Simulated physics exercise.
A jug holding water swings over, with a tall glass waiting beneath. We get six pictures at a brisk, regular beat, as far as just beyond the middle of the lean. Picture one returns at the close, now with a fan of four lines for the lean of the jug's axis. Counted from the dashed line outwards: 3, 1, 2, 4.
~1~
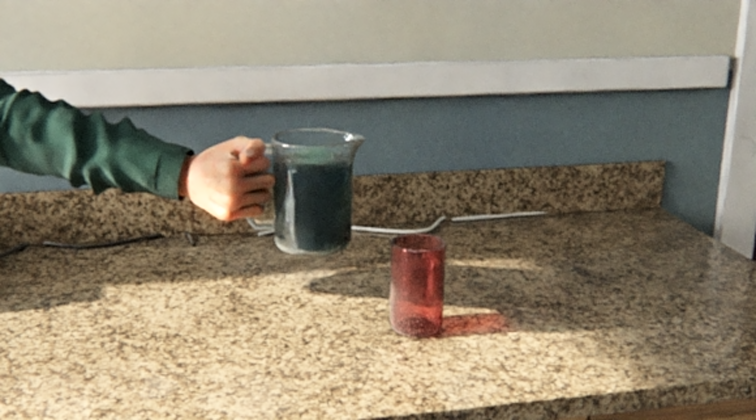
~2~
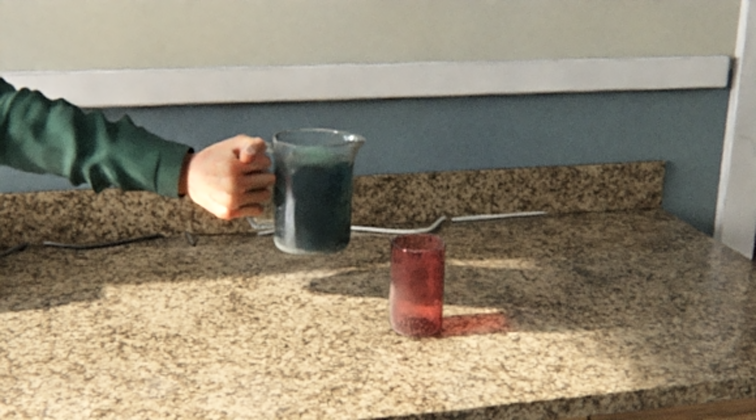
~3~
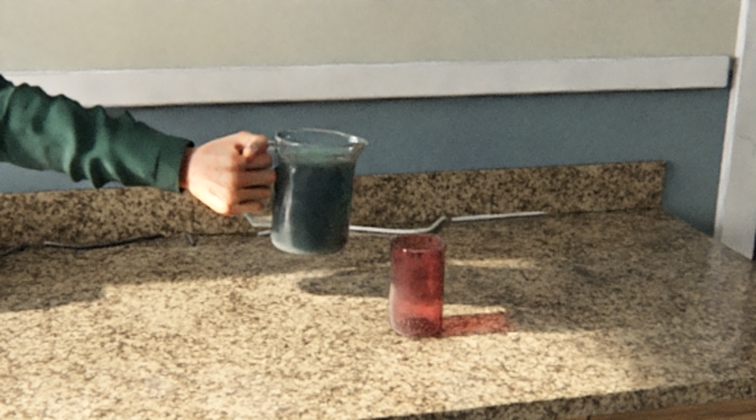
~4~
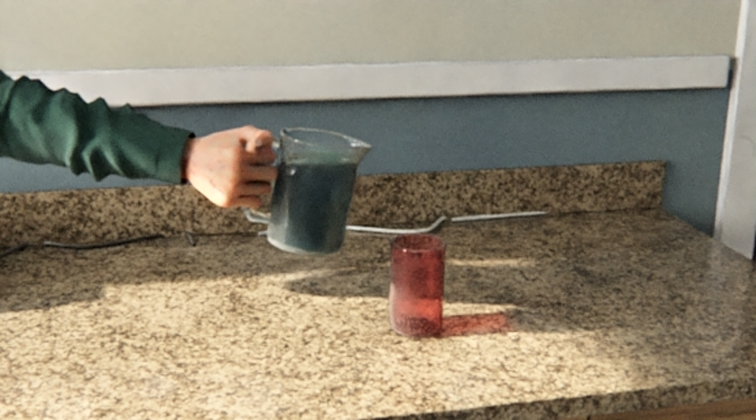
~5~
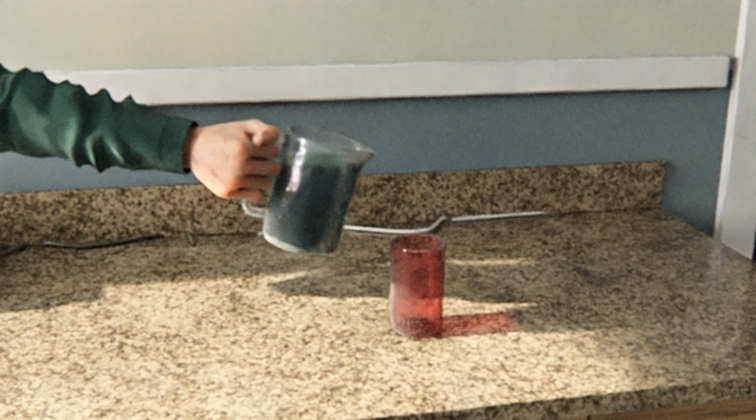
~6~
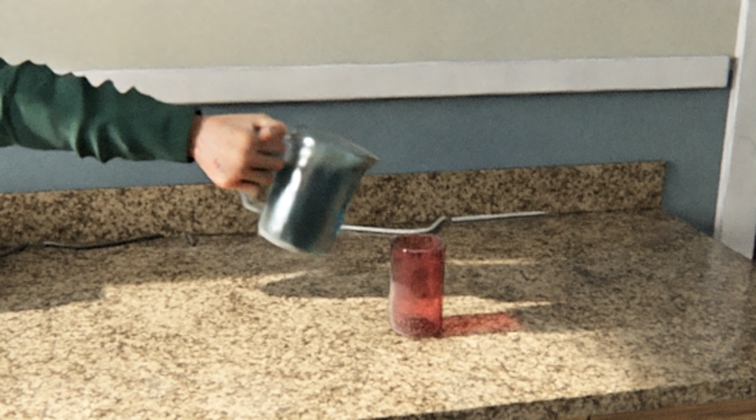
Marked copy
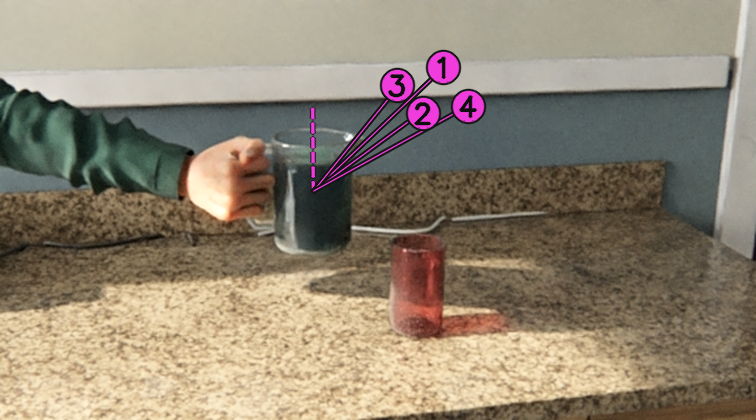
The clip shows a hand in a green sleeve holding a glass jug of dark liquid above a speckled counter, near a red glass. The jug starts upright, then tilts gradually to the right, with nothing leaving it.
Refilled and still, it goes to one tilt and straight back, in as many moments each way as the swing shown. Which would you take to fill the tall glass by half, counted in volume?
Use line 2.
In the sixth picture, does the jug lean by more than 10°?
Yes, it does.
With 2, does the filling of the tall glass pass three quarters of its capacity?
No.
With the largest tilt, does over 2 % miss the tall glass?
No, it does not.
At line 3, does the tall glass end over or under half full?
Under.
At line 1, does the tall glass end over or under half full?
Under half.
On the marked copy, 1 at (431, 79); 2 at (407, 122); 3 at (387, 99); 4 at (453, 113).
Choosing 1, the tall glass ends with about 31 % of what it can hold.
Choosing 2, the tall glass ends with about 48 % of what it can hold.
Choosing 3, the tall glass ends with about 17 % of what it can hold.
Choosing 4, the tall glass ends with about 71 % of what it can hold.
